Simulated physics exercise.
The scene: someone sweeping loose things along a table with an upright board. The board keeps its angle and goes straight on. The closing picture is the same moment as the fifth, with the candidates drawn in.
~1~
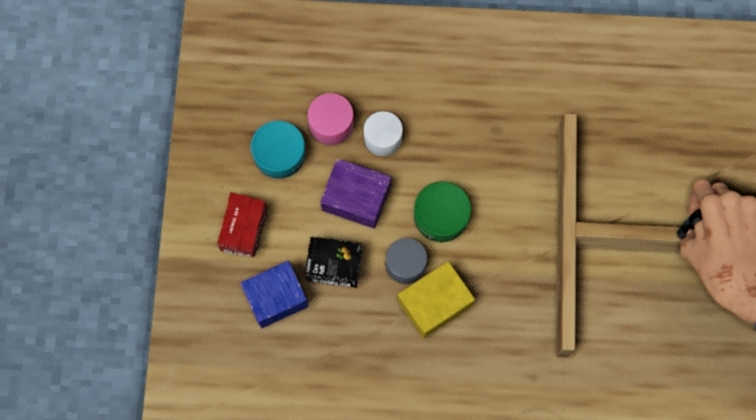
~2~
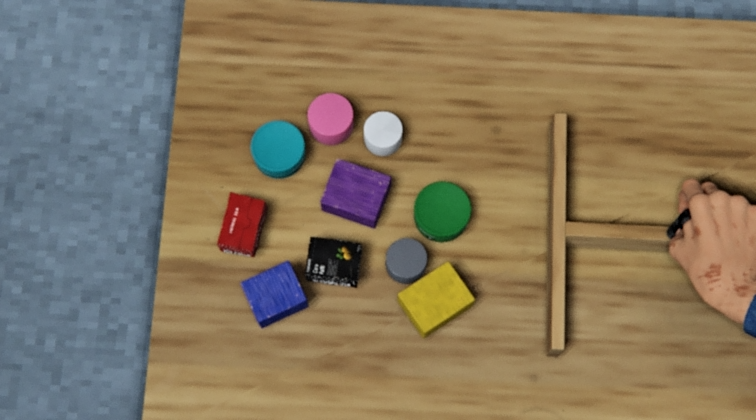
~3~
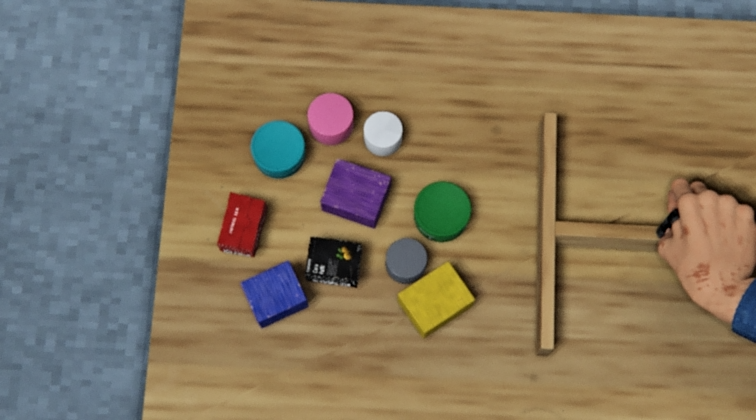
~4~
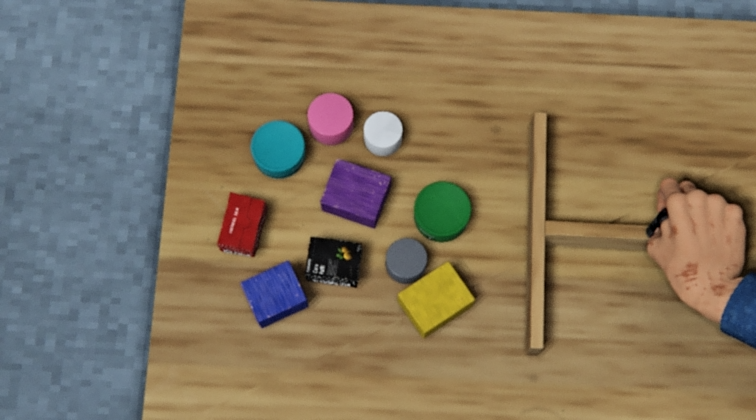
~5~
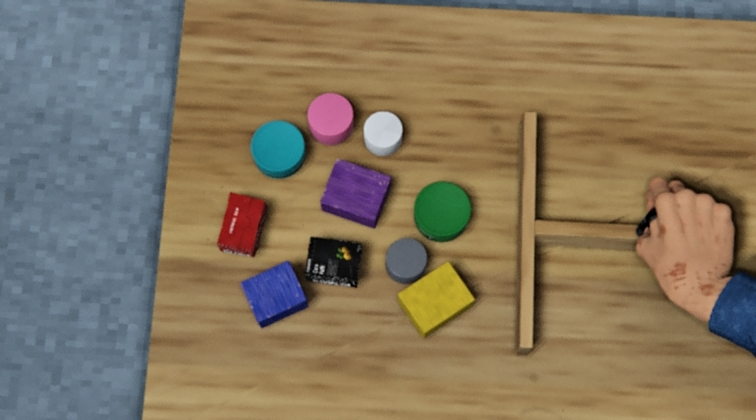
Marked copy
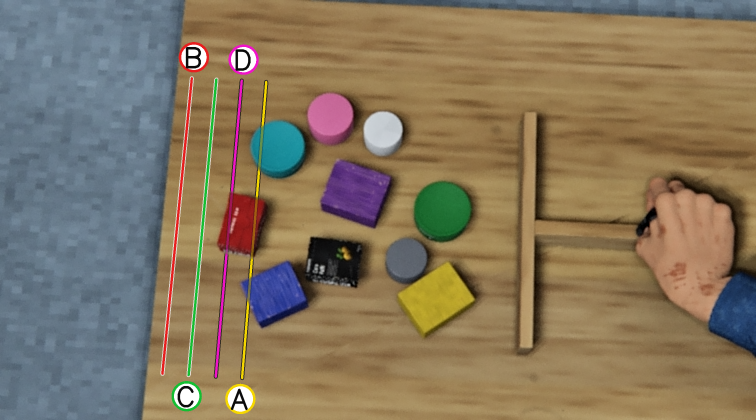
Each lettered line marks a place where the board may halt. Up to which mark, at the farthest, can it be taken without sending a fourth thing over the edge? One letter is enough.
Line D.
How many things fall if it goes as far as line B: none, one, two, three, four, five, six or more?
By then, six or more.
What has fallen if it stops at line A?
The blue block goes over.
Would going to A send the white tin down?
No.
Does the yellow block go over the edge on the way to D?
No.
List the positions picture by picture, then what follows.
The first frame shows red packet (243, 225); turquoise tub (278, 150); purple block (356, 194).
The second frame shows board (560, 228); blue block (275, 295).
The third frame shows board (549, 227); yellow block (436, 300).
The fourth frame shows board (539, 227); black packet (334, 263).
The fifth frame shows board (529, 226); pink pot (331, 119); red packet (243, 225); turquoise tub (278, 150).
On the copy, A at (255, 225); B at (178, 221); C at (203, 222); D at (229, 224).
On D. First, board (420, 221); yellow block (372, 302); purple block (332, 187).
Then, board (314, 216); blue block (203, 313); turquoise tub (226, 111).
Finally, board (230, 212); blue block over the edge; red packet over the edge; two fallen.
By contrast, A is within the limit but short; B drops eight; C drops four.
